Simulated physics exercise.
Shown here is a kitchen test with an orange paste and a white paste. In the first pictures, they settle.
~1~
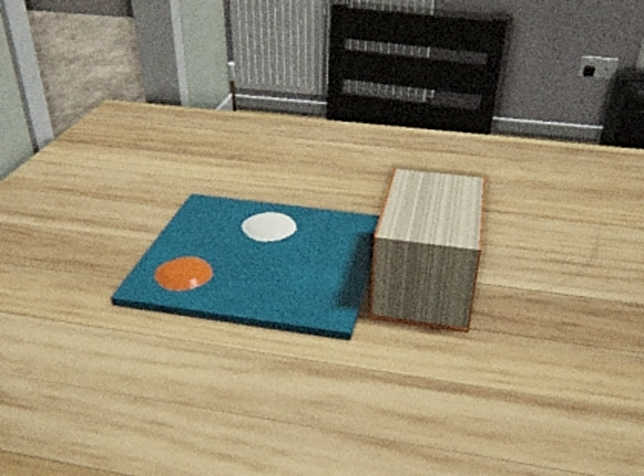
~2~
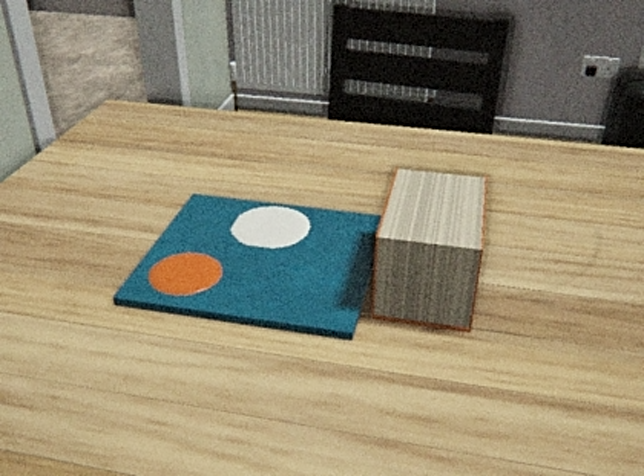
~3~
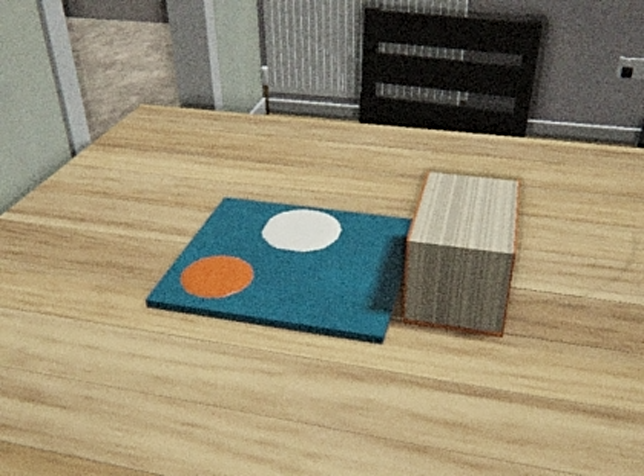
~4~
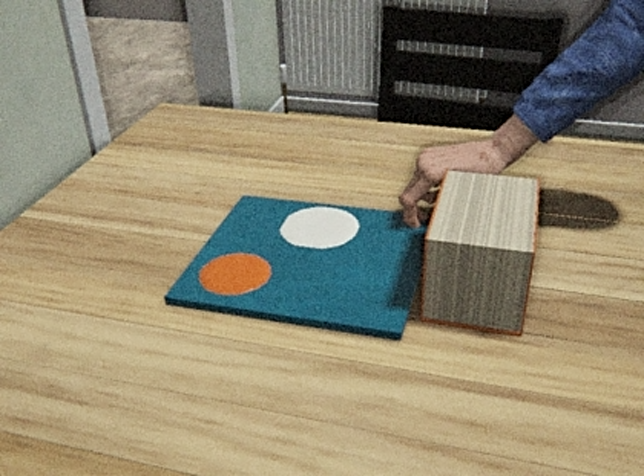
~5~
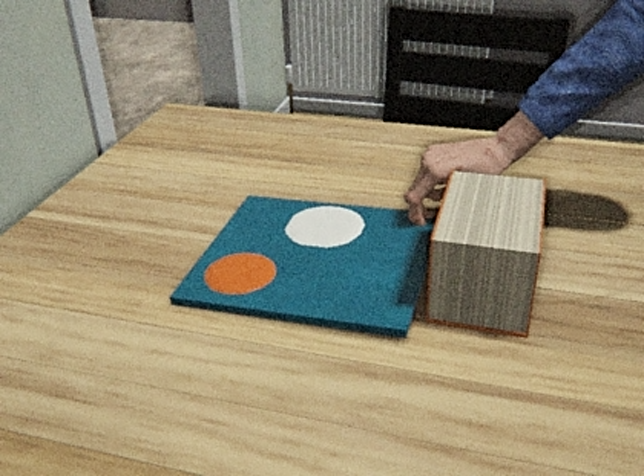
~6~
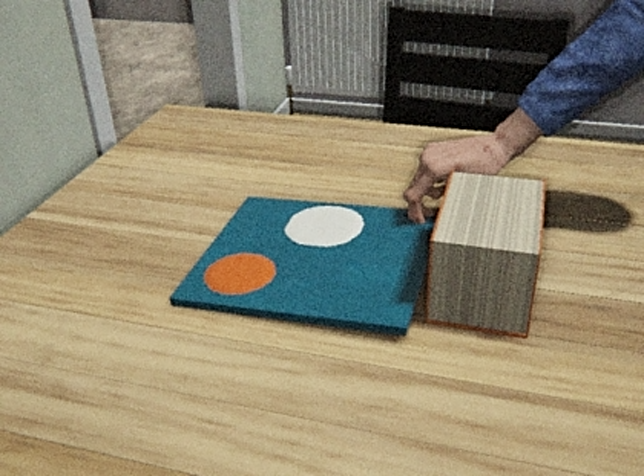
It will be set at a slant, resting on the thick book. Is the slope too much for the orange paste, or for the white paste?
Orange paste slips off, white paste slips off.
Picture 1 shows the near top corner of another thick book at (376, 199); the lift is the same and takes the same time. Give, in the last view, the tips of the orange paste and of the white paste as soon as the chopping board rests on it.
Roughly (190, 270) and (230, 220).
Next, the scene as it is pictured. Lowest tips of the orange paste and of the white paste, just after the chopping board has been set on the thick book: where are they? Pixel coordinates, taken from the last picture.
Roughly (189, 266), roughly (242, 212).
Shortly, slope about 26°; the orange paste is dripping off the low end; the white paste has crept down a long way.
Then, the orange paste is dripping off the low end; the white paste is dripping off the low end.
At the finish, slope about 26°; the orange paste is dripping off the low end; the white paste is dripping off the low end.
